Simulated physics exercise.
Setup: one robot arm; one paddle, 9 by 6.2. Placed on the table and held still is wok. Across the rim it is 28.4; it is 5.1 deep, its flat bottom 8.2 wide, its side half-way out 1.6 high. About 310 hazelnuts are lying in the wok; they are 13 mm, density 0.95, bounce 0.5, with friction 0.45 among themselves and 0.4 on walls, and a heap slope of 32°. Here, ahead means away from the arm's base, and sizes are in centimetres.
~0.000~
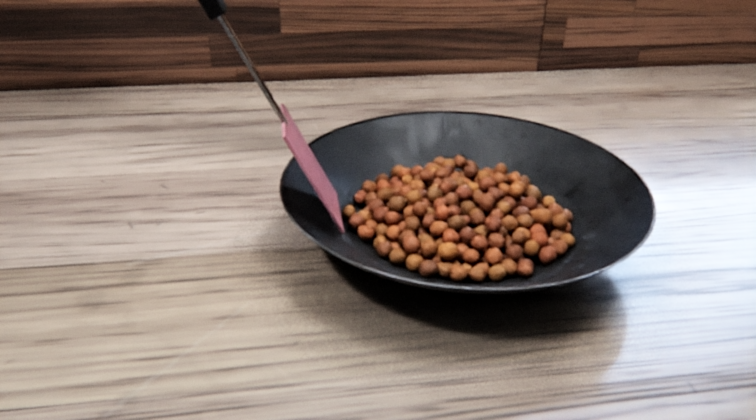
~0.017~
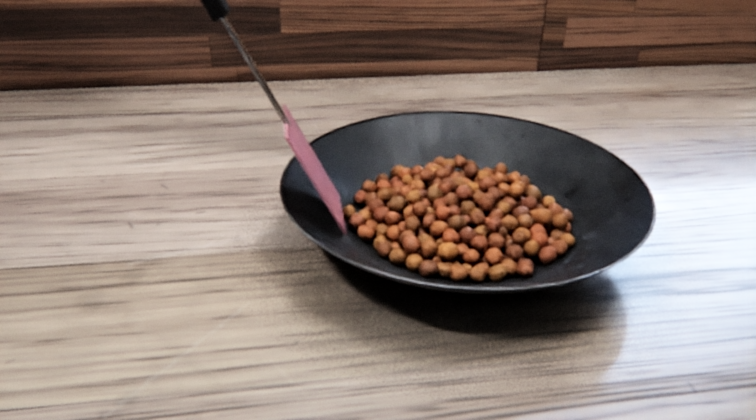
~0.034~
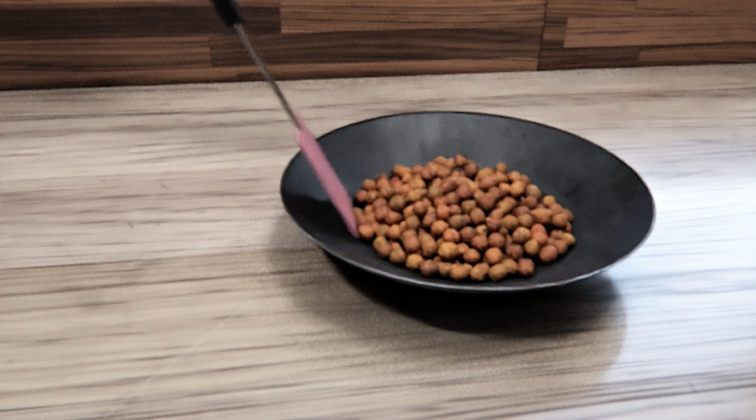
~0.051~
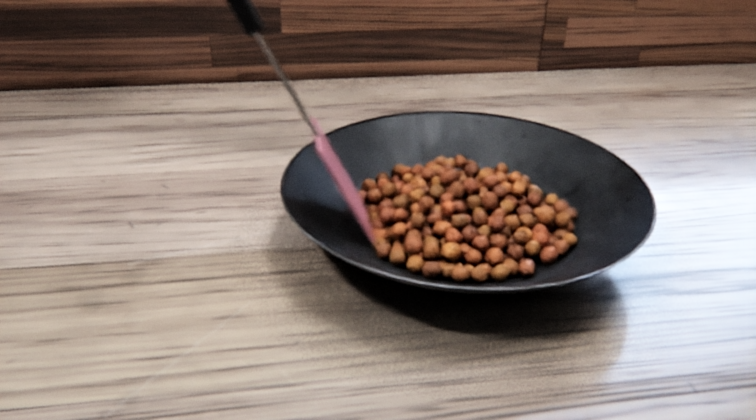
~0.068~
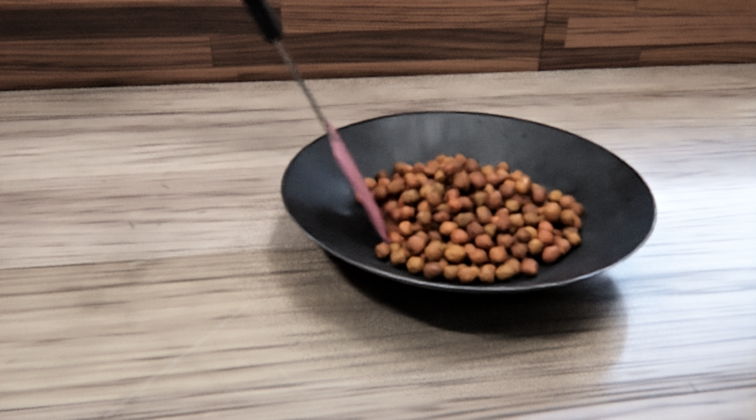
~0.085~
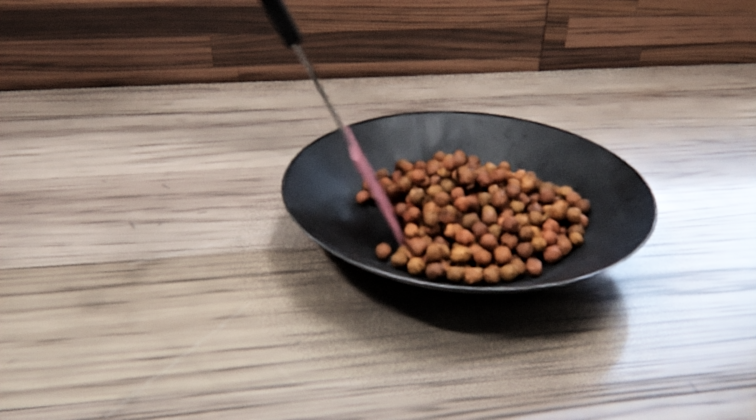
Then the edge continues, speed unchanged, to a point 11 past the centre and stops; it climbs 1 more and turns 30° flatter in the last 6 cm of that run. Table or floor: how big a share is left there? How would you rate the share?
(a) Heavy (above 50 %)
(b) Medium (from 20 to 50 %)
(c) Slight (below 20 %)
Medium (from 20 to 50 %).
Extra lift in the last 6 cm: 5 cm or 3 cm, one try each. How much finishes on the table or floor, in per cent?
Result: Approx. 25 % and 25 %, one try each.
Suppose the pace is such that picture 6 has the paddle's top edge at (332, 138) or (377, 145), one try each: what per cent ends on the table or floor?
Respectively, some 20 and 35 per cent.
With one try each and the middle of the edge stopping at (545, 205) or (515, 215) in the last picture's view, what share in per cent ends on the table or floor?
Estimates, in order: 5 % and 0 %.
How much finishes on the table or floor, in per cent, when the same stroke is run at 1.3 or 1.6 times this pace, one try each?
Roughly 35 % and roughly 40 %.
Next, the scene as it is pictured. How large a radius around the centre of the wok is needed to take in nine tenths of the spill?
About 40 cm from the centre.
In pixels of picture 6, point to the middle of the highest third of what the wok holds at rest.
About (553, 210).
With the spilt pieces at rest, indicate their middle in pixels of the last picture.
Roughly at (724, 209) in the final view.
After 0.17 s, sloping 64°, highest piece 5 above the table; 314 in the wok.
After 0.25 s, sloping 56°, highest piece 7 above the table; 314 in the wok.
After 0.49 s, sloping 34°, highest piece 7 above the table; 232 in the wok, 79 on the table or floor, 3 on the blade or in flight.
After 1.54 s, sloping 34°, highest piece 6 above the table; 231 in the wok, 83 on the table or floor.
At rest, 231 in the wok, 83 on the table or floor. That is 26 % on the table or floor.
